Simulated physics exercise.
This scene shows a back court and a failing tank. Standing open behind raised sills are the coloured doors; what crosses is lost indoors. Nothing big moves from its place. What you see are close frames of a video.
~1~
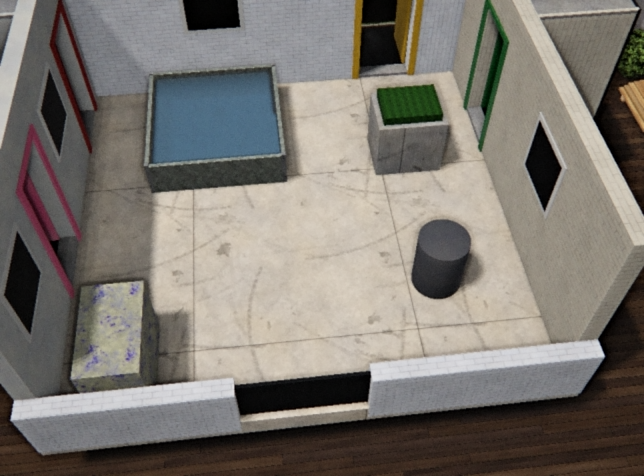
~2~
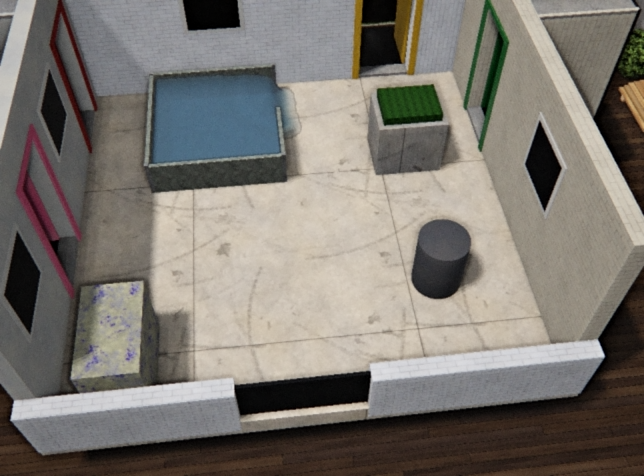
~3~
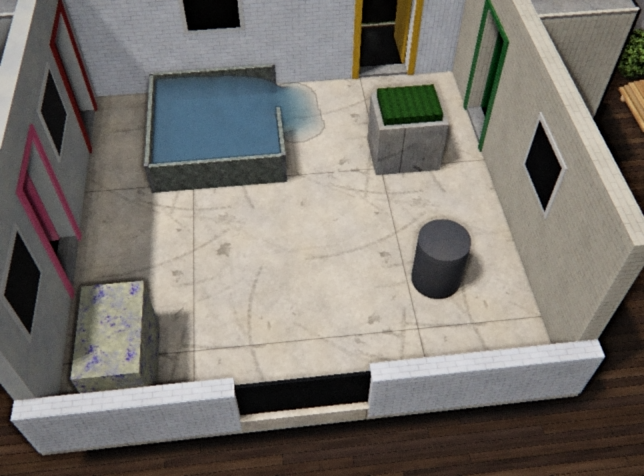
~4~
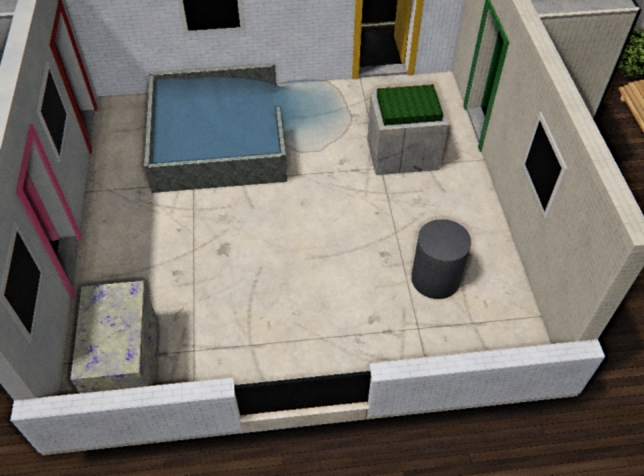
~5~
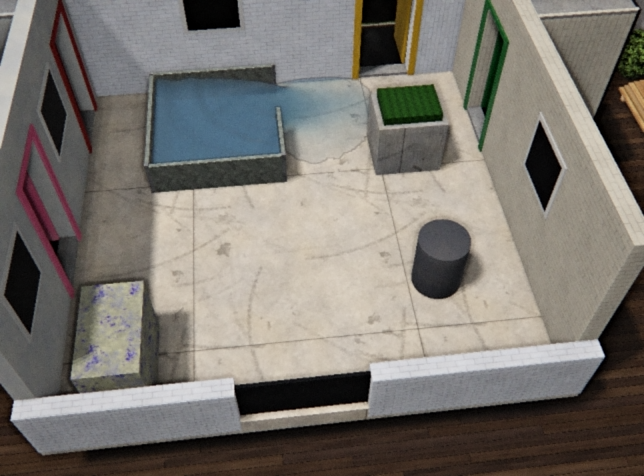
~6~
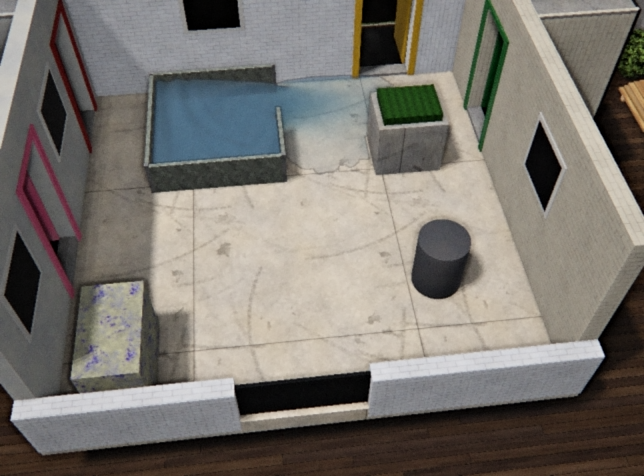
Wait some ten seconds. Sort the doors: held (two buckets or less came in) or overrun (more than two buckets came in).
Sorted: Pink door held, red door held, yellow door overrun, green door overrun.
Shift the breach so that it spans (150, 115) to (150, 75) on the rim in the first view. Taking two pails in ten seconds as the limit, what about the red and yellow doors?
The red door tops the limit and the yellow door falls short.
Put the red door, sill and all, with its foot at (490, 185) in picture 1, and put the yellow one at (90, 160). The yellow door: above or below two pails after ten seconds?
Well, the yellow one simply keeps within it.
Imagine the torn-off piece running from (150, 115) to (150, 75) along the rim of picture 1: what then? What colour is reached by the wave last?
The green-painted one.
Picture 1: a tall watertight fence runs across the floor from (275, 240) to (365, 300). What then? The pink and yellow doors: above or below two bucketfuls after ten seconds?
Pink door stays within the limit, yellow door overshoots.
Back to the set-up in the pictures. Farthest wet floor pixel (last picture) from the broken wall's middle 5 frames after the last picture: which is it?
Best guess: Near (469, 131).
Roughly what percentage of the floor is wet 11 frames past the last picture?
My guess is around 20 in a hundred.
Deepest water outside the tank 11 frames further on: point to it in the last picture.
Look near (452, 83).
A moment on, water covers 15 % of the floor; the pink door not reached, the red door not reached, the yellow door wet at the sill, nothing in, the green door wet at the sill, nothing in.
Next, water covers 20 % of the floor; the pink door not reached, the red door not reached, the yellow door under two buckets in, the green door over two buckets in.
Then, water covers 35 % of the floor; the pink door not reached, the red door not reached, the yellow door over two buckets in, the green door far over two buckets in.
Later, water covers 55 % of the floor; the pink door not reached, the red door wet at the sill, nothing in, the yellow door far over two buckets in, the green door far over two buckets in.
In the end, water covers 80 % of the floor; the pink door not reached, the red door wet at the sill, nothing in, the yellow door far over two buckets in, the green door far over two buckets in.
